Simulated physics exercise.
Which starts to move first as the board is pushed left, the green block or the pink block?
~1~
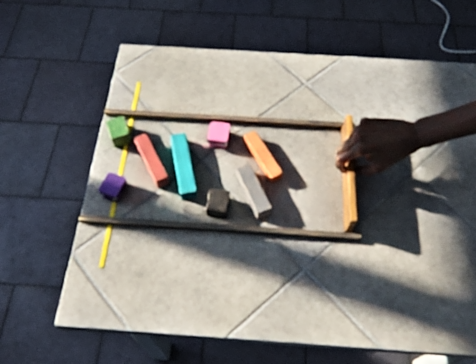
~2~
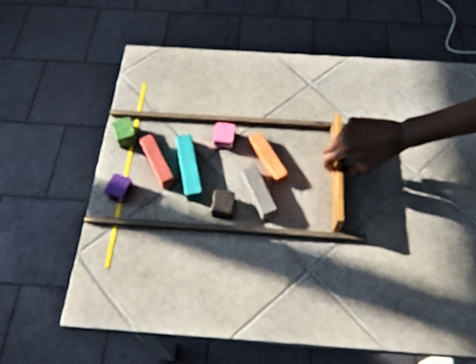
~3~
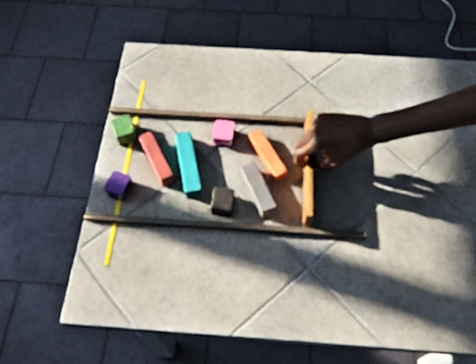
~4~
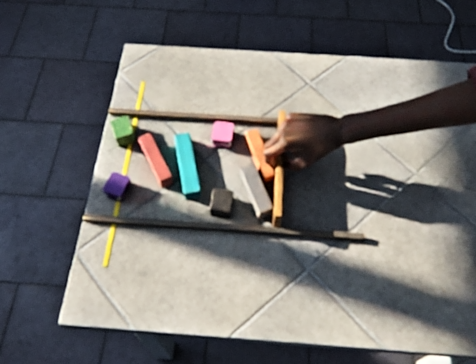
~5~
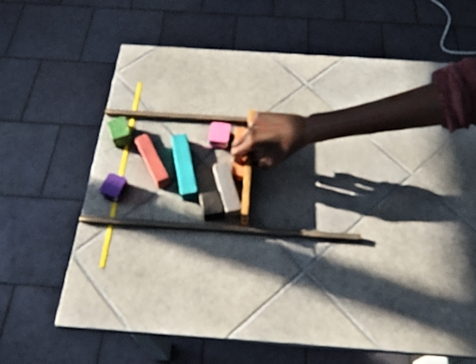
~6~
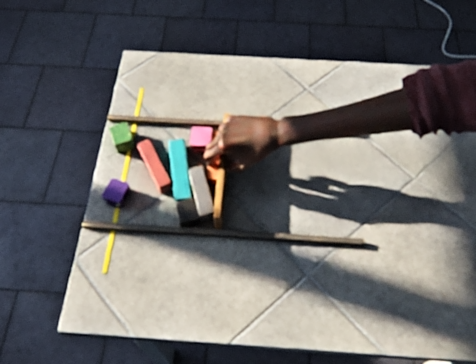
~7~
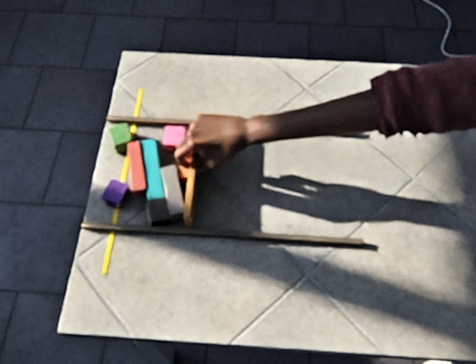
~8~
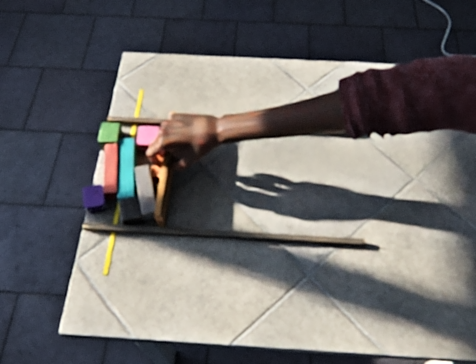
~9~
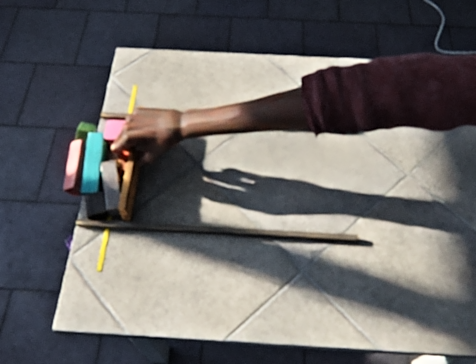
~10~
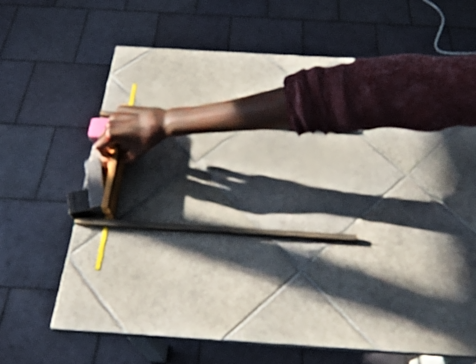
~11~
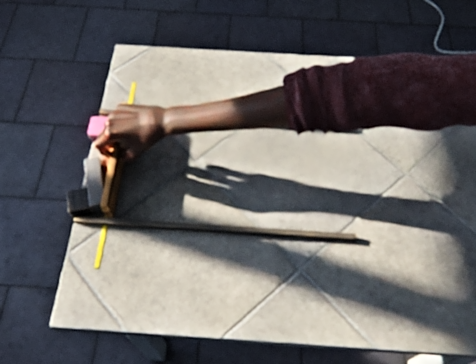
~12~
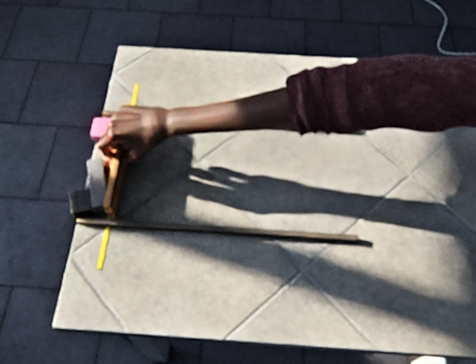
The pink block starts to move first. The green block stays where it is until later, when the pieces are already bunched up near the yellow tape.
